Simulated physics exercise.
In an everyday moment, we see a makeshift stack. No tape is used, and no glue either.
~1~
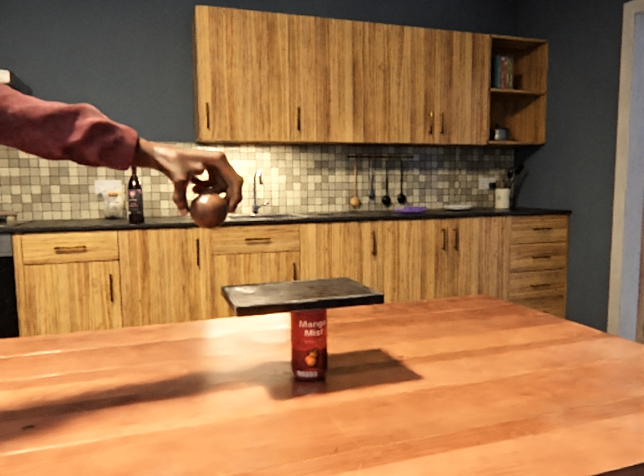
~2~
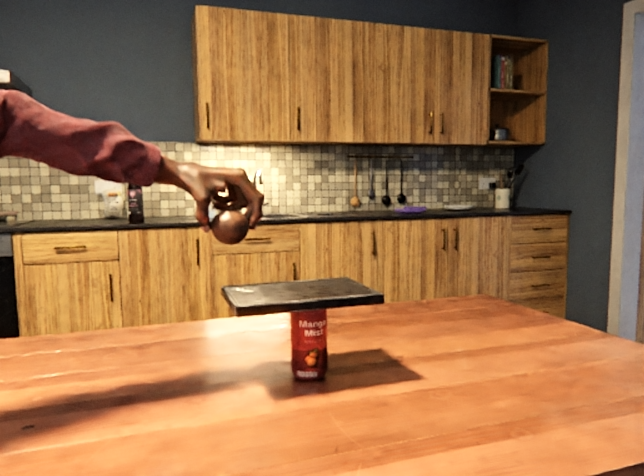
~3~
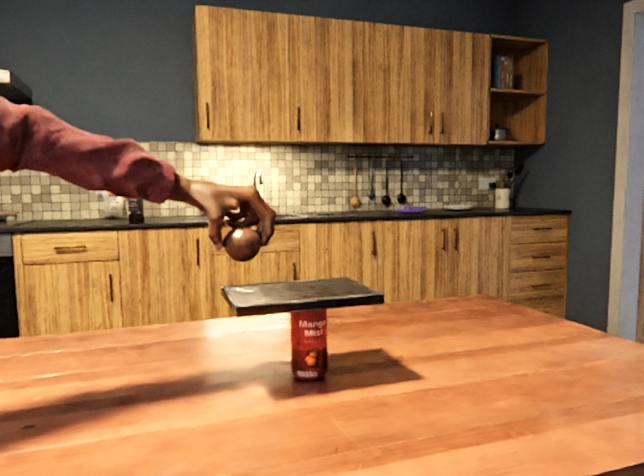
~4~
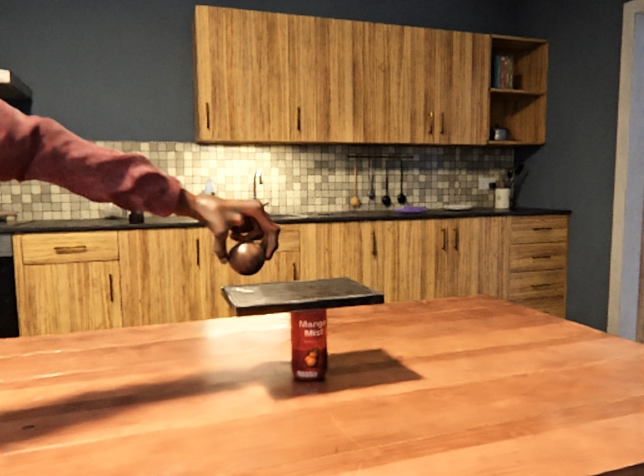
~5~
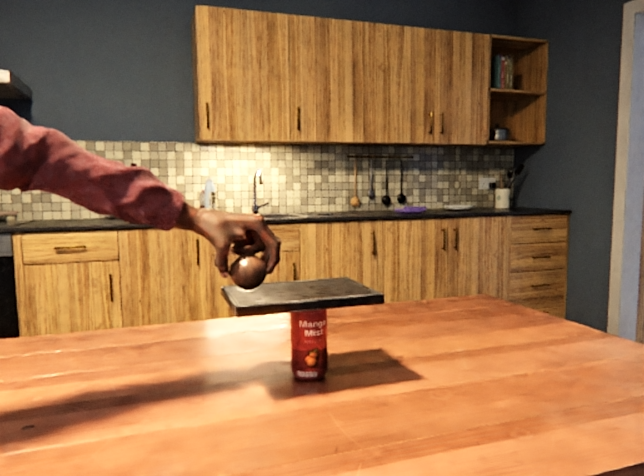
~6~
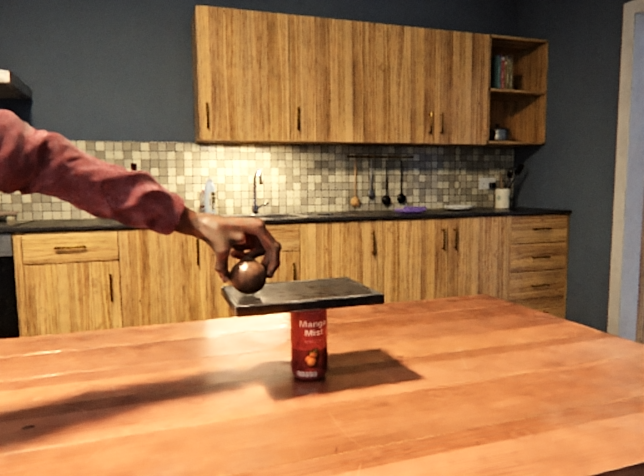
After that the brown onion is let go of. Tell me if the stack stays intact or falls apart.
Ah, it fails to stay steady this time.
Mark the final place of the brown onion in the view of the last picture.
Somewhere around (212, 373) in the last picture.
Then, 0.34 s later than the last frame, brown onion now fallen; black lid tilted by 45°.
Then, 0.70 s later than the last frame, black lid now fallen.
When it is over, fallen, black lid and brown onion; red can as before. End places, in pixels of the last picture, brown onion near (211, 373). The stack loses its balance.
